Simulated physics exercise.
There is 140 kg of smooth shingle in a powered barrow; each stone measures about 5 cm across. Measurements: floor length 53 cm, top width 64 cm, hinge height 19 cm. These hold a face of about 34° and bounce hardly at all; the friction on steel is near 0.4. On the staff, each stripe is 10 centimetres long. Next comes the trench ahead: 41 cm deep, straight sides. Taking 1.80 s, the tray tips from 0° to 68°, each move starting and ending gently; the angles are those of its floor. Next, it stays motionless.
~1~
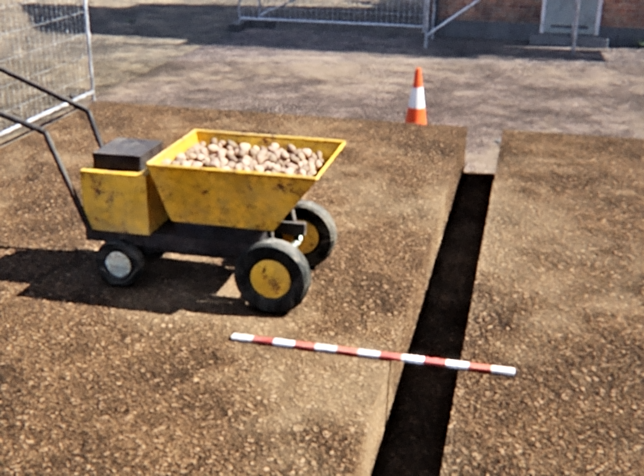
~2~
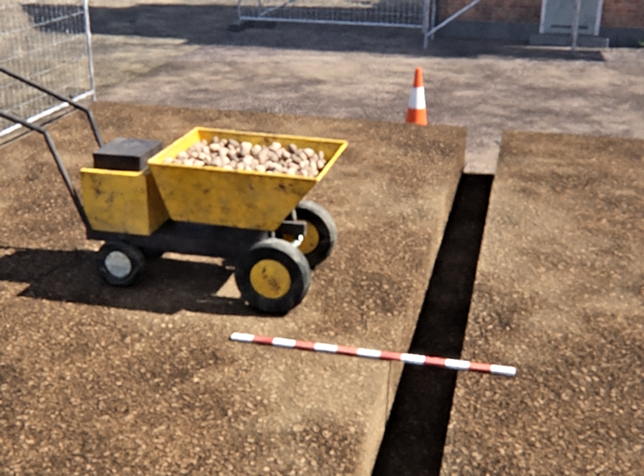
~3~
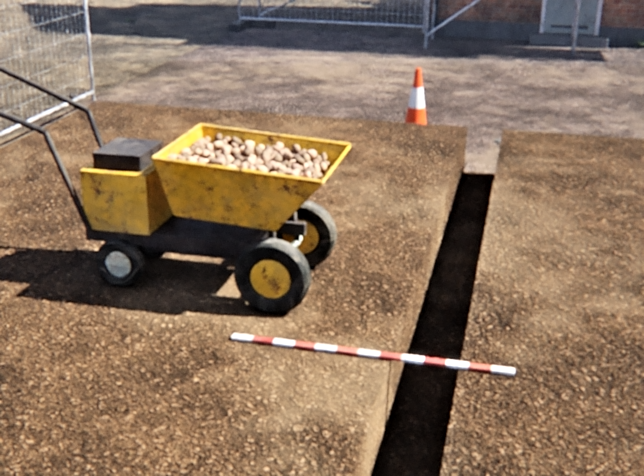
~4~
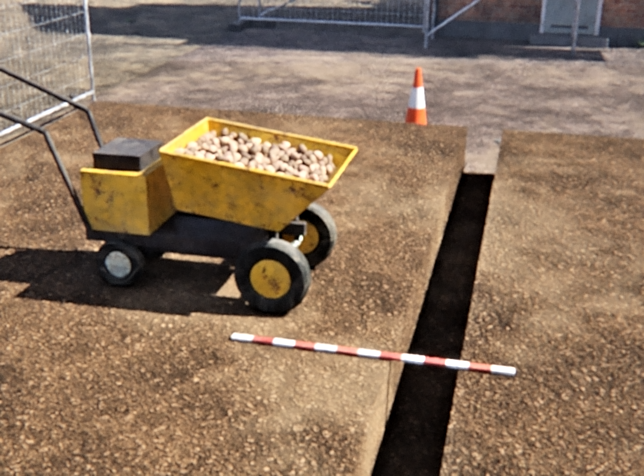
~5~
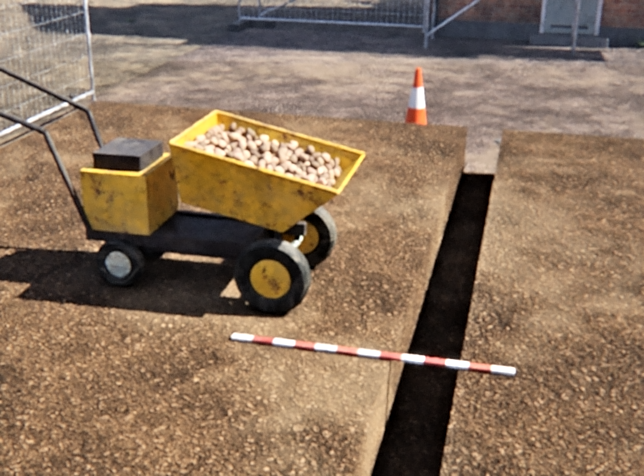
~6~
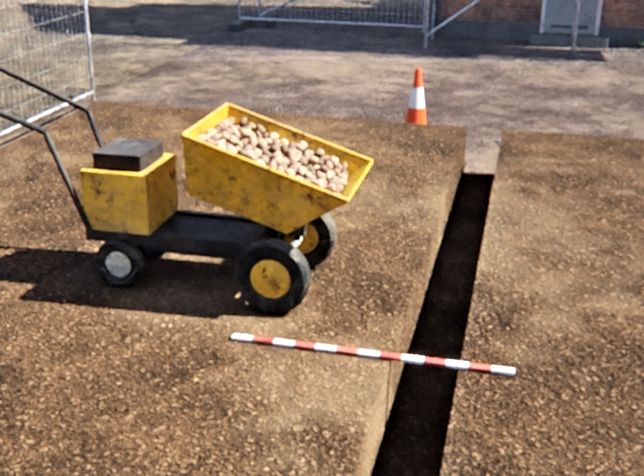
A yellow powered barrow's tray of smooth stones tilts gradually down toward the right.
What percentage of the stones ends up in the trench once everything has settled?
About 99 per cent.
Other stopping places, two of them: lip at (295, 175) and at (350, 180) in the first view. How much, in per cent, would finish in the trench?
First place roughly 85%, second roughly 70%.
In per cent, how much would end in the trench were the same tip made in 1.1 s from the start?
With that timing, about 95 per cent.
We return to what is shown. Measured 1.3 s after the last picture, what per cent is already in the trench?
Close to 55 per cent at that time.
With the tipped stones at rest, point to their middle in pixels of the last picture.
Look at roughly (436, 355).
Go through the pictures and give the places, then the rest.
In the first picture, lip at (316, 179), floor tilted 0°, highest stones at (252, 154).
In the second picture, the tray is at 1°, its lip at (318, 180); the top of the load is at (244, 153).
In the third picture, lip at (322, 182), floor tilted 3°, highest stones at (241, 151).
In the fourth picture, lip at (329, 187), floor tilted 7°, highest stones at (229, 146).
In the fifth picture, lip at (338, 193), floor tilted 12°, highest stones at (221, 136).
In the sixth picture, the tray is at 18°, its lip at (348, 201); the top of the load is at (230, 129).
Then, 0.8 s after the last picture the floor is at 57°, 97 % in the tray, 2 % short of the trench, 1 % in the trench; the foremost stones are at (417, 282).
Then, 1.3 s after the last picture the floor is at 68°, 44 % in the tray, 1 % short of the trench, 55 % in the trench; the foremost stones are at (469, 333).
Then, 1.6 s after the last picture the floor is at 68°, 21 % in the tray, 1 % short of the trench, 78 % in the trench; the foremost stones are at (477, 342).
Then, 3.6 s after the last picture the floor is at 68°, 0 % in the tray, 99 % in the trench; the foremost stones are at (477, 356).
